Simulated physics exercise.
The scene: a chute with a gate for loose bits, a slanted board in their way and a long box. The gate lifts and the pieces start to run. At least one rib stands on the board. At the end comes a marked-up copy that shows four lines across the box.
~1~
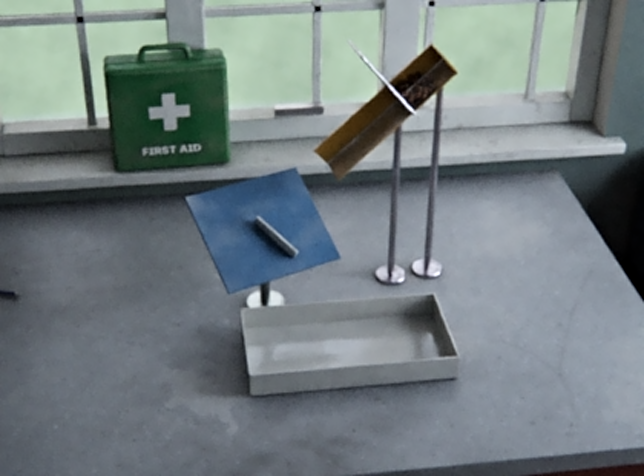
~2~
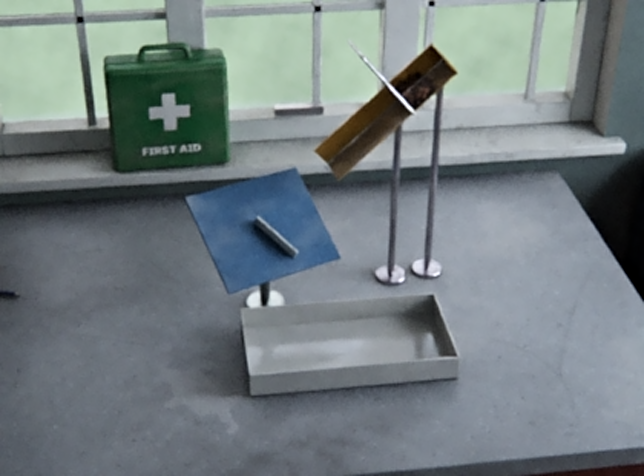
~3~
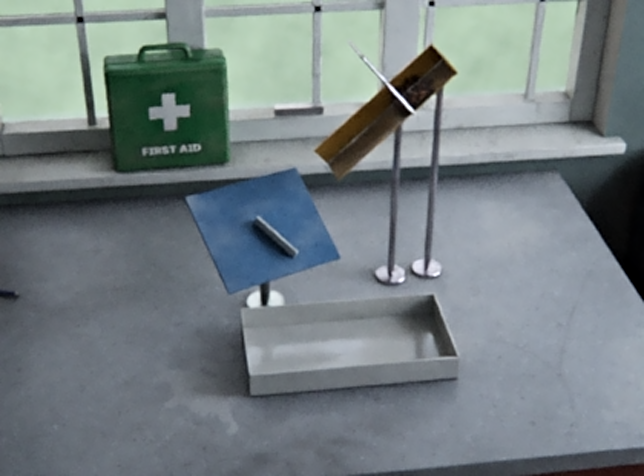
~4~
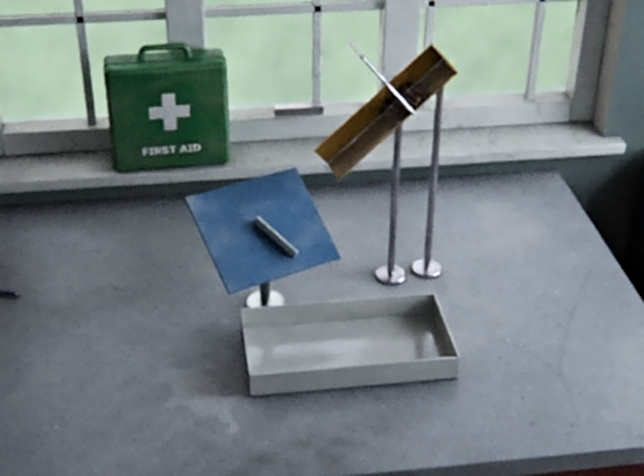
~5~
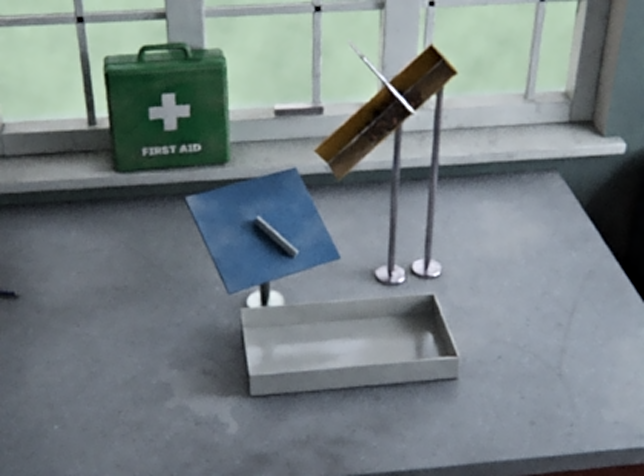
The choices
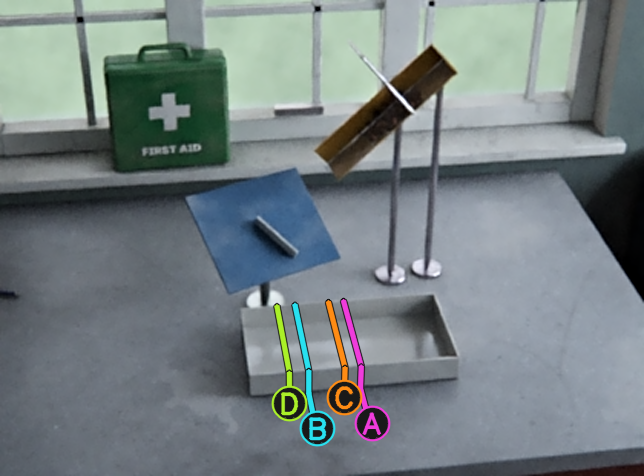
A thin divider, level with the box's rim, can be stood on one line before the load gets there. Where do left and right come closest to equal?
The best line is C.
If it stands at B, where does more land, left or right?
Right.
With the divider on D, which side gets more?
Right.
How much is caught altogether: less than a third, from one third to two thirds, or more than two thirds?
About that: More than two thirds.
On the marked copy, line A crosses the front rim at (361, 365); line B crosses the front rim at (308, 370); line C crosses the front rim at (344, 367); line D crosses the front rim at (289, 371).
With A, of what is caught, almost all on the left of the divider, about a tenth on the right.
With B, of what is caught, just a few on the left of the divider, almost all on the right.
With C, of what is caught, roughly two thirds on the left of the divider, roughly a third on the right.
With D, of what is caught, just a few on the left of the divider, almost all on the right.
